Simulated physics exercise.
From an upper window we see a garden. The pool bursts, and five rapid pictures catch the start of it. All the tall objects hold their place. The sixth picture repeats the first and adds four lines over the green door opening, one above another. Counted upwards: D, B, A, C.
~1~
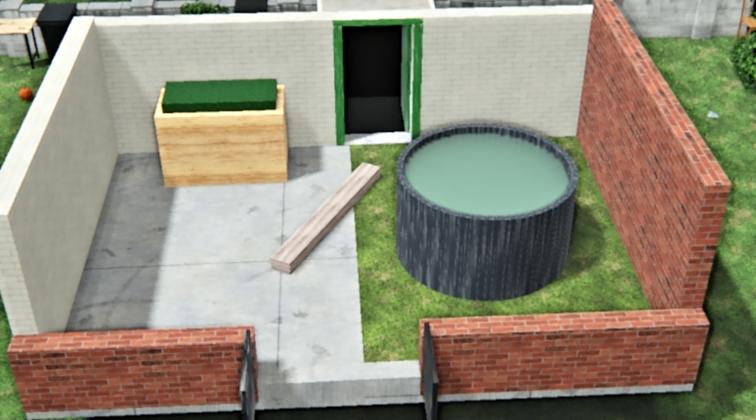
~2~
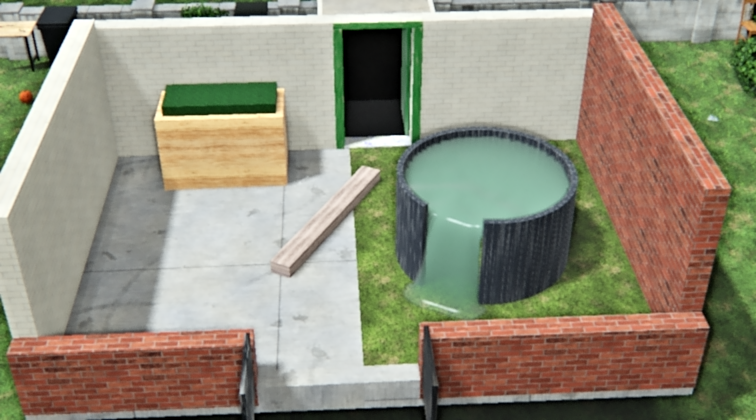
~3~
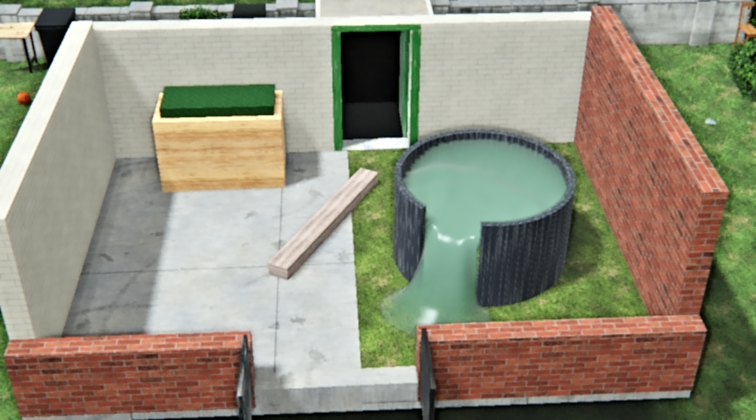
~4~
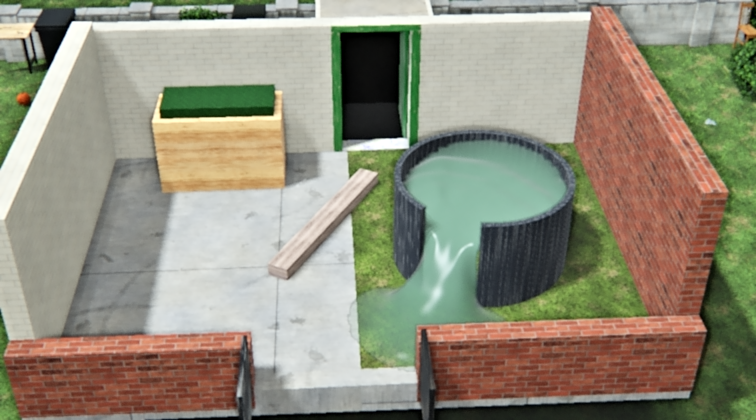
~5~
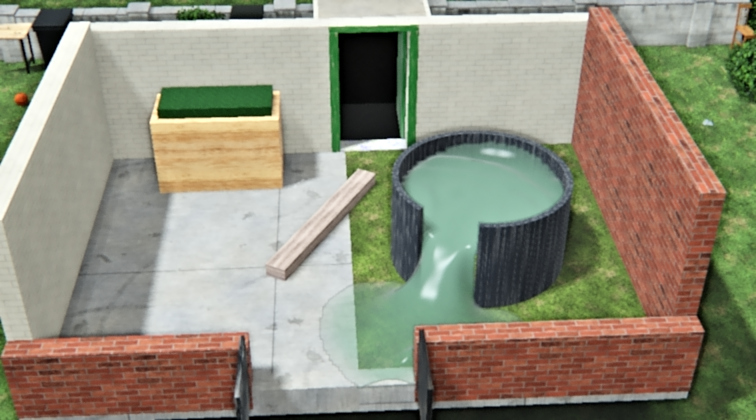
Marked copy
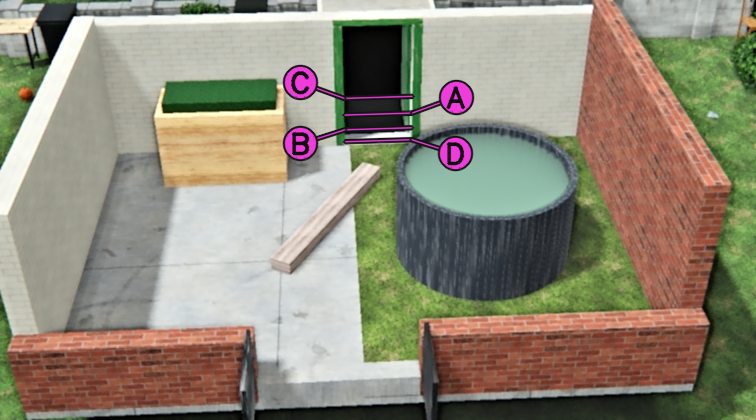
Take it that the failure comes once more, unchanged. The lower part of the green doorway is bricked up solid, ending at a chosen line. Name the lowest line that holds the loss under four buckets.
It is D.
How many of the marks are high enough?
All of the four.
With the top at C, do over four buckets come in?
No, that is safe.
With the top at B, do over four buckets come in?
No, not at all.
In magenta, A at (378, 114); B at (378, 128); C at (378, 97); D at (378, 140); from the bottom up D, B, A, C.
With A, nothing gets over.
With B, nothing gets over.
With C, nothing gets over.
With D, a splash gets over, under a bucket.
